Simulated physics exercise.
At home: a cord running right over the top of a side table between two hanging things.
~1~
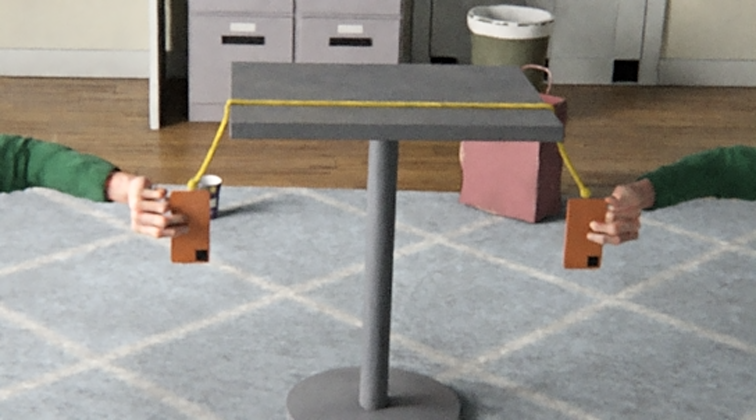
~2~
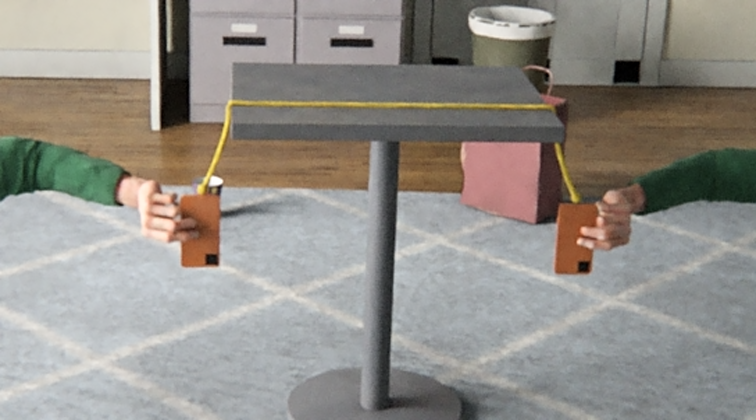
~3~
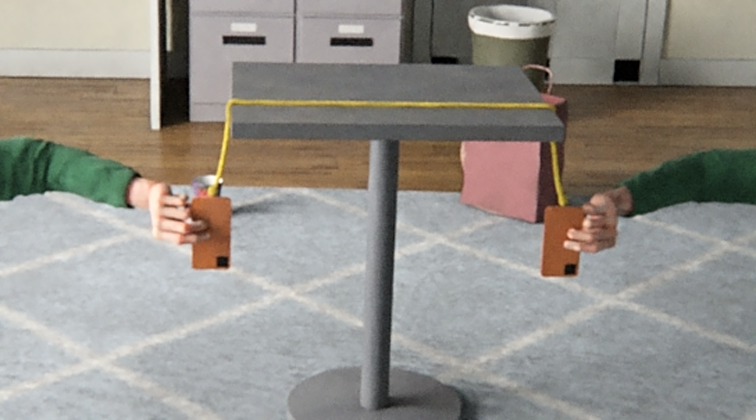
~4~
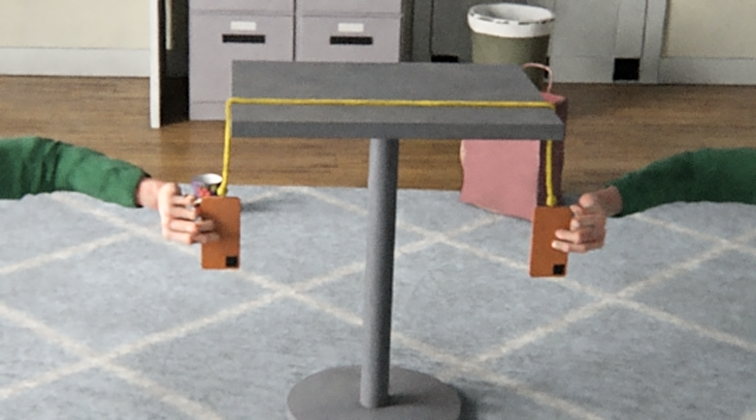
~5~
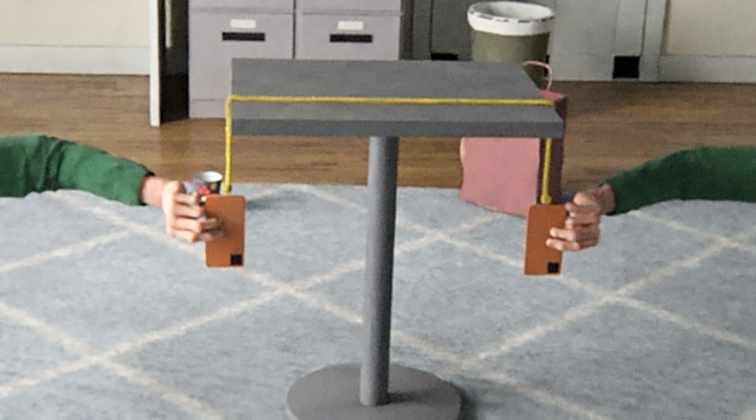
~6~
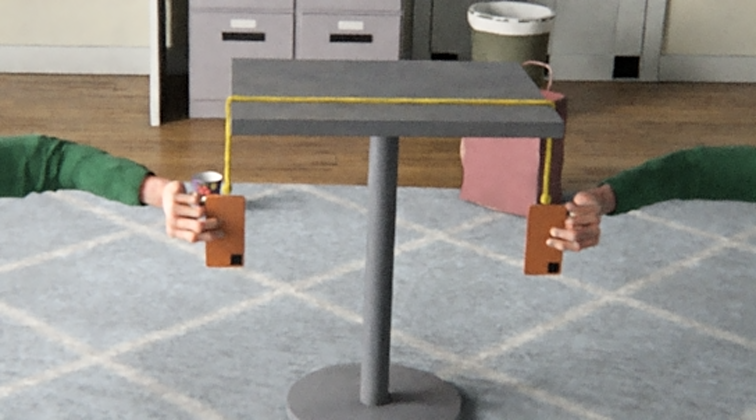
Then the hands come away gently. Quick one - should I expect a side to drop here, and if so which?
No side drops.
Then, 0.22 s after the last picture, left phone hanging as before near (227, 233); right phone hanging as before near (543, 241).
Then, 0.80 s after the last picture, left phone hanging as before near (229, 233); right phone hanging as before near (541, 241).
At rest, left phone hanging as before near (227, 233); right phone hanging as before near (542, 241). The cord stays as it is.
